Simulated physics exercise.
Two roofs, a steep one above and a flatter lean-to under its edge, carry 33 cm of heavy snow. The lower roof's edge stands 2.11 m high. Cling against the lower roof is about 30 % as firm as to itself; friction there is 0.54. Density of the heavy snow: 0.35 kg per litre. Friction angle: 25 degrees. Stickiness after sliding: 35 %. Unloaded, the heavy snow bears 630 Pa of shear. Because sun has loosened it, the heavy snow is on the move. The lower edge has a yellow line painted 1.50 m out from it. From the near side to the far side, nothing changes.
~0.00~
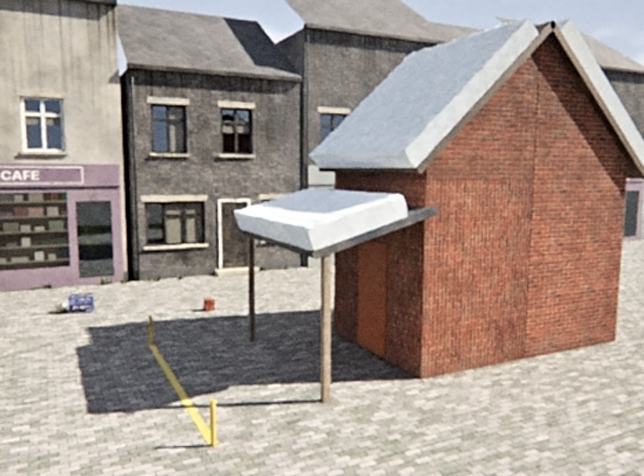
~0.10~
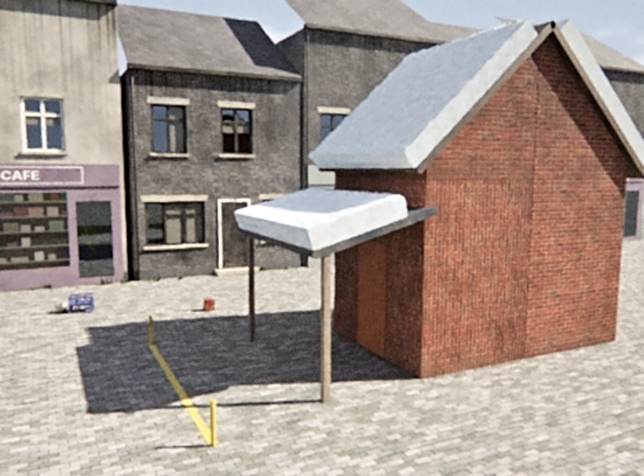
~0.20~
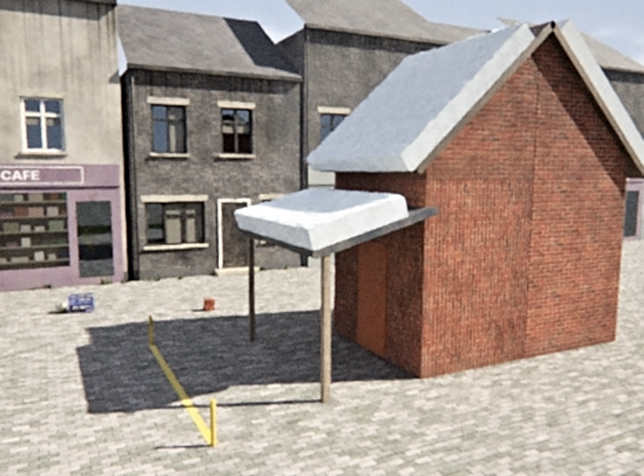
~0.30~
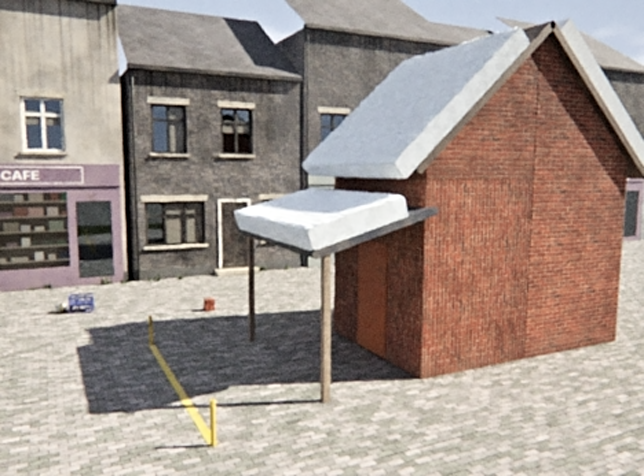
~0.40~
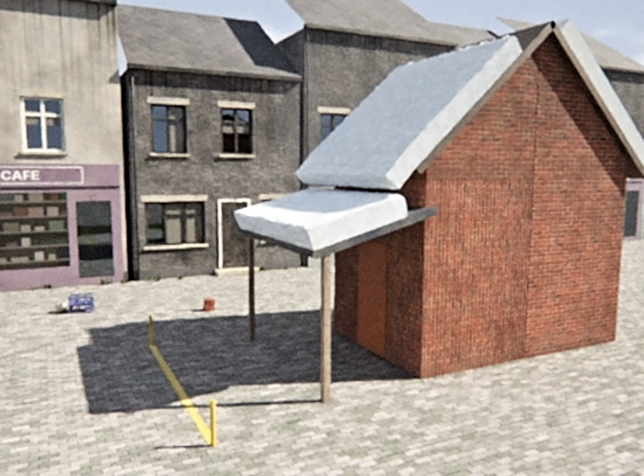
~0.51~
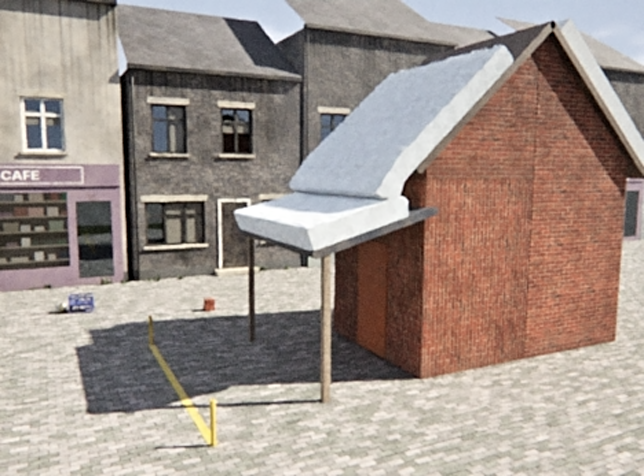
A thick slab of snow on the brick building's steep roof slid slowly down to the left, then faster, baring a strip near the ridge as its lower edge met the snow on the lean-to.
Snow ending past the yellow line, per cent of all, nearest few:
30 %.
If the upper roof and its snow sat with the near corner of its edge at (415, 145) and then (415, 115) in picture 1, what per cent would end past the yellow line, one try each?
In turn about 45 %, 55 %.
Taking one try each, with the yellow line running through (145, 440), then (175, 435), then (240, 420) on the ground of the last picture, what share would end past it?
16 %, then 25 %, then 40 %.
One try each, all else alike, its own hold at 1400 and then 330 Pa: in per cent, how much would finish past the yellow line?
Expect about 6 in a hundred, then about 40 in a hundred.
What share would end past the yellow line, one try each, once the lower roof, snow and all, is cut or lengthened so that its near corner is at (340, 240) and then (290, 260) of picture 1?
40 %, 25 %.
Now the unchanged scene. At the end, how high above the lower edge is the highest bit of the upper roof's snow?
About 0.7 m above the lower edge.
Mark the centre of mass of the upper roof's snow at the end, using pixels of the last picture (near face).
Look around (239, 351) on the near face.
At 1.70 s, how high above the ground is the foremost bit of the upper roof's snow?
Measured height: Approx. 0.0 m.
After 1.05 s, none is below the lower edge and 0 % is past the line.
After 1.70 s, 42 % is below the lower edge and 3 % is past the line.
After 2.35 s, 65 % is below the lower edge and 30 % is past the line.
After 3.00 s, 65 % is below the lower edge and 30 % is past the line.
After 3.20 s, 65 % is below the lower edge and 30 % is past the line.
